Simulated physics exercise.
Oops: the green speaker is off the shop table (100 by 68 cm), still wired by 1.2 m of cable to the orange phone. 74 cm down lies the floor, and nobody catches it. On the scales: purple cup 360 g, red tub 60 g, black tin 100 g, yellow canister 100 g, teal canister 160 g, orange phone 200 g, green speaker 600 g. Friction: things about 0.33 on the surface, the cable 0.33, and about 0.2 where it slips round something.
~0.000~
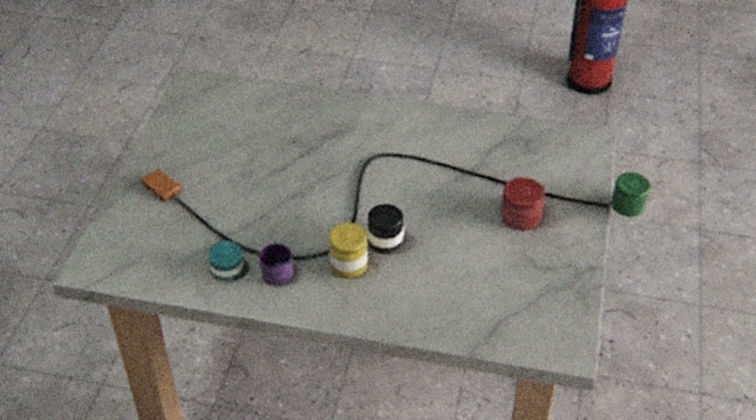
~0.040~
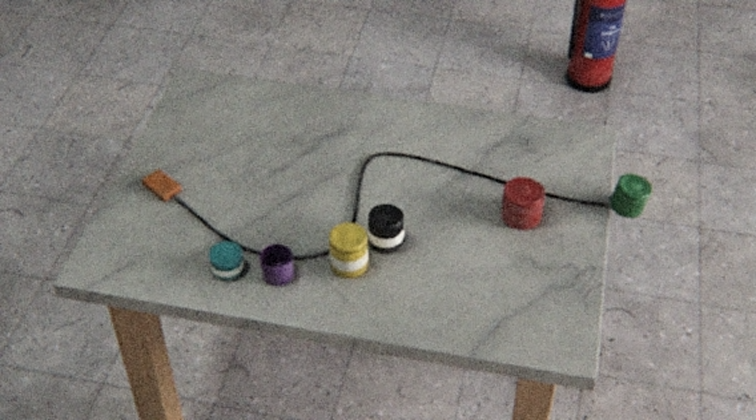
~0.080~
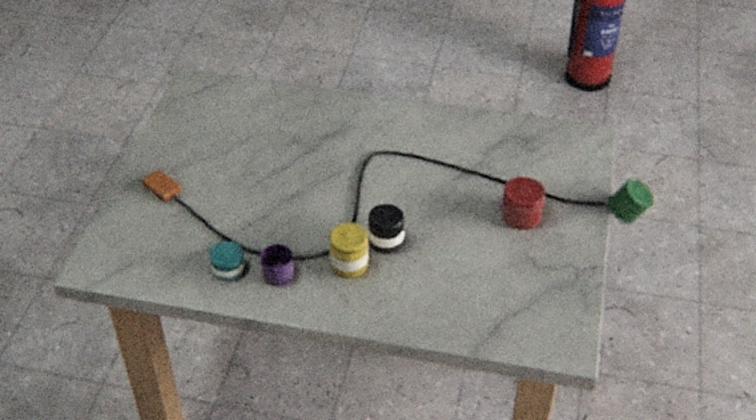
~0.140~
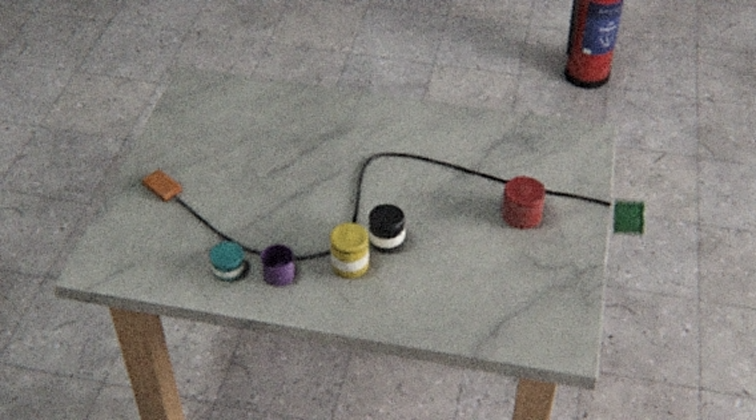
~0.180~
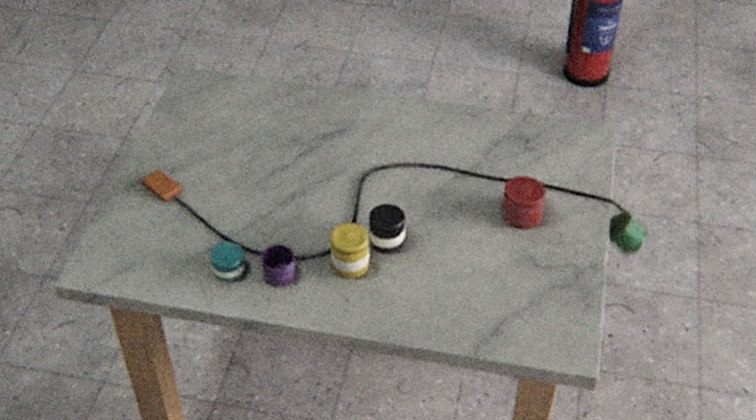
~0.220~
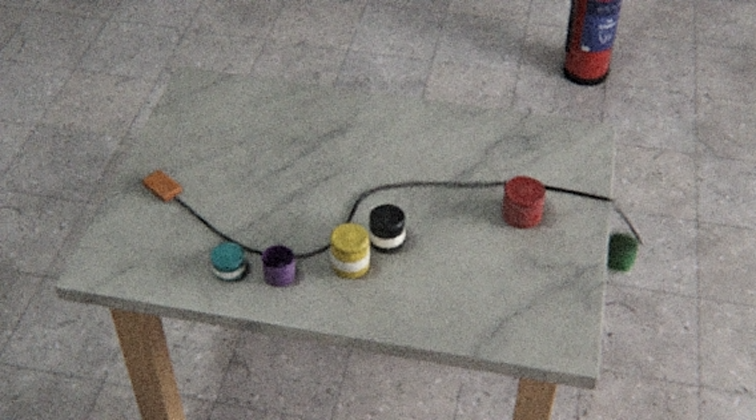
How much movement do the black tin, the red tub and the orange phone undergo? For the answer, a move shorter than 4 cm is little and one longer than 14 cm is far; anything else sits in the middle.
As I see it, the black tin stays almost put, the red tub shifts a fair bit, the orange phone goes a long distance.
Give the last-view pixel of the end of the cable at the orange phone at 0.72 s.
It's at around pixel (576, 206).
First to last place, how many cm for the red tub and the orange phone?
Lab note - red tub approx. 8 centimetres, orange phone over the edge.
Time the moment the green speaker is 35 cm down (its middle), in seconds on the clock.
Close to 0.34 s.
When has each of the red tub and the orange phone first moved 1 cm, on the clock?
For the red tub it's 0.30 s, while the orange phone gets there at 0.32 s.
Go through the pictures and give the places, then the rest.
The first picture shows black tin (386, 216); red tub (524, 191); orange phone (161, 182); cable runs through (552, 196) (448, 166) (360, 181) (315, 255) (213, 229).
The second picture shows green speaker (634, 185); cable runs through (551, 195) (360, 180) (213, 229).
The third picture shows green speaker (631, 201); cable runs through (549, 195) (360, 180) (214, 229).
The fourth picture shows green speaker (629, 218); cable runs through (555, 193) (361, 180) (214, 229).
The fifth picture shows green speaker (626, 233); cable runs through (580, 193) (363, 179) (214, 230).
The sixth picture shows black tin (387, 216); red tub (525, 190); orange phone (161, 183); cable runs through (616, 205) (390, 186) (317, 252) (215, 230).
At 0.5 s, the cable's tail end at (301, 197); orange phone 26 cm off its start, red tub 8 cm off its start, green speaker over the edge.
At 0.7 s, the cable's tail end at (576, 206); orange phone 83 cm off its start, red tub 8 cm off its start, green speaker over the edge.
At 1.0 s, the cable has left the top; orange phone over the edge, red tub 8 cm off its start at (540, 218), green speaker over the edge.
At 1.2 s, the cable has left the top; orange phone over the edge, red tub 8 cm off its start, green speaker over the edge.
At 2.4 s, the cable has left the top; orange phone over the edge, red tub 8 cm off its start at (540, 218), black tin 0 cm off its start at (387, 216), green speaker over the edge.
